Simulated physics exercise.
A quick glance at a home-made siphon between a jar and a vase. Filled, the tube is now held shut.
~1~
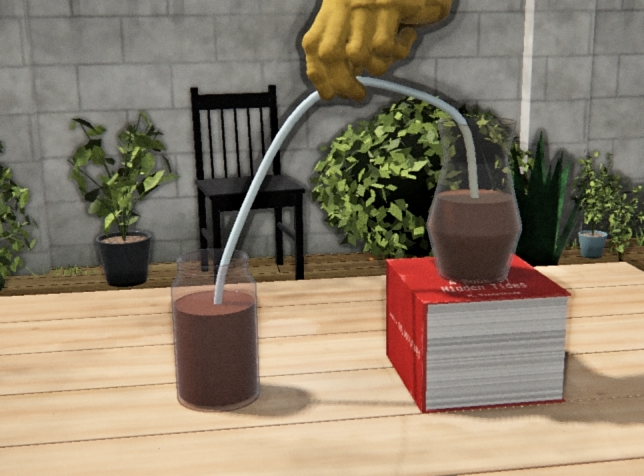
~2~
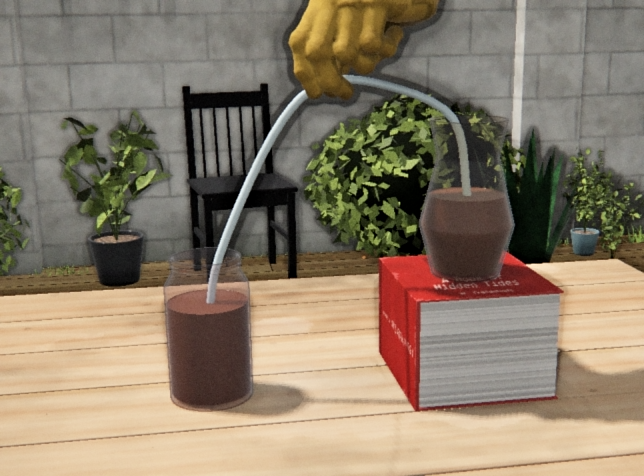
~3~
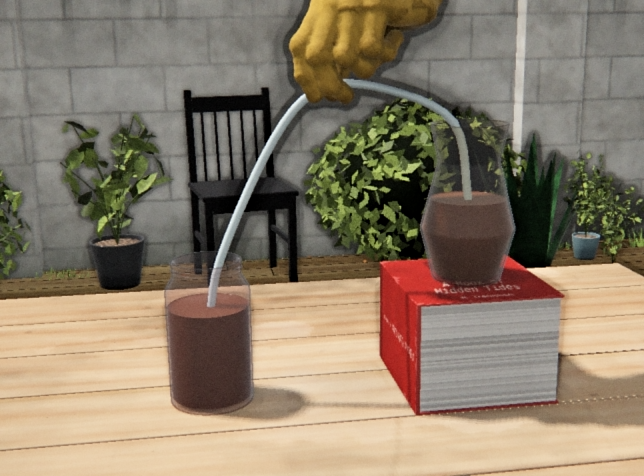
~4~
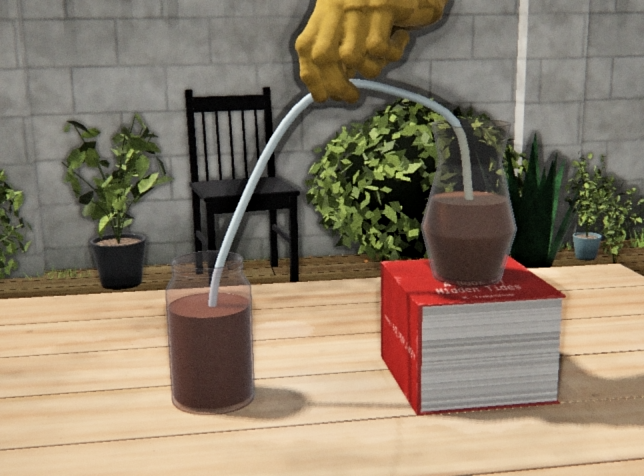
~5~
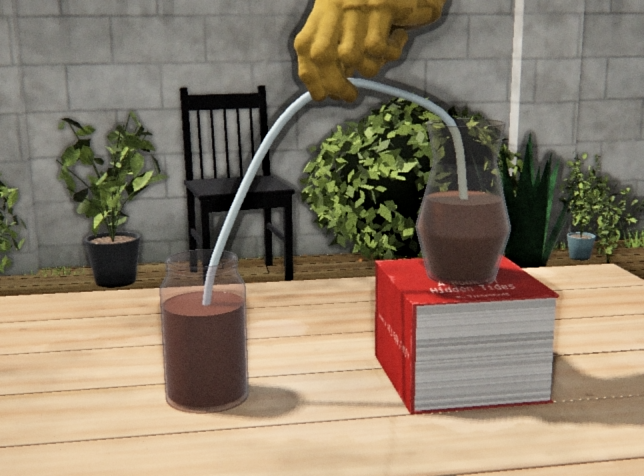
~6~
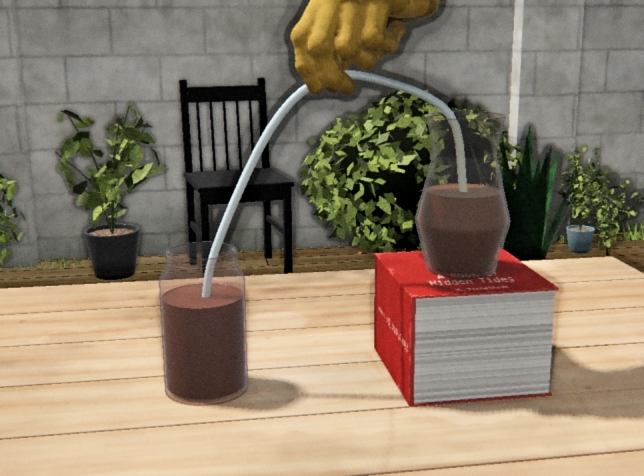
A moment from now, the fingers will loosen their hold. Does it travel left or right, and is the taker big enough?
Lab note: Cocoa transfer direction toward left; receiving vessel spills excess.
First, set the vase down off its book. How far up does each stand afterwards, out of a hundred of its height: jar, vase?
Near 60 and 55 in a hundred.
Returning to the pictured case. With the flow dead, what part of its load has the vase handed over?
Reading: Close to 70 percent.
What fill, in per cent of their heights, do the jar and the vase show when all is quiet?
Near 100 in a hundred for the first, near 20 in a hundred for the second.
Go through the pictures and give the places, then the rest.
The first picture shows fingers on the hose; jar (215, 324) about two thirds full, on the top itself; vase (475, 197) about half full, up on the book.
The second picture shows still shut; jar about two thirds full, surface at (207, 302); vase about half full, surface at (467, 196).
In the third picture, the hose is pinched; jar (209, 327) about two thirds full; vase (468, 199) about half full.
The fourth picture shows nothing flows; jar about two thirds full, surface at (209, 305); vase about half full, surface at (469, 200).
The fifth picture shows fingers on the hose; jar (204, 325) about two thirds full, on the top itself; vase (464, 198) about half full, up on the book.
The sixth picture shows still shut; jar about two thirds full, surface at (203, 296); vase about half full, surface at (463, 192).
A moment on, the jar is about three quarters full; the vase is about a third full.
Further on, the jar is full to the brim; the vase is about a quarter full; a puddle lies under the lower one.
When it is over, the jar is full to the brim; the vase is about a quarter full; a puddle lies under the lower one; the two surfaces are level.
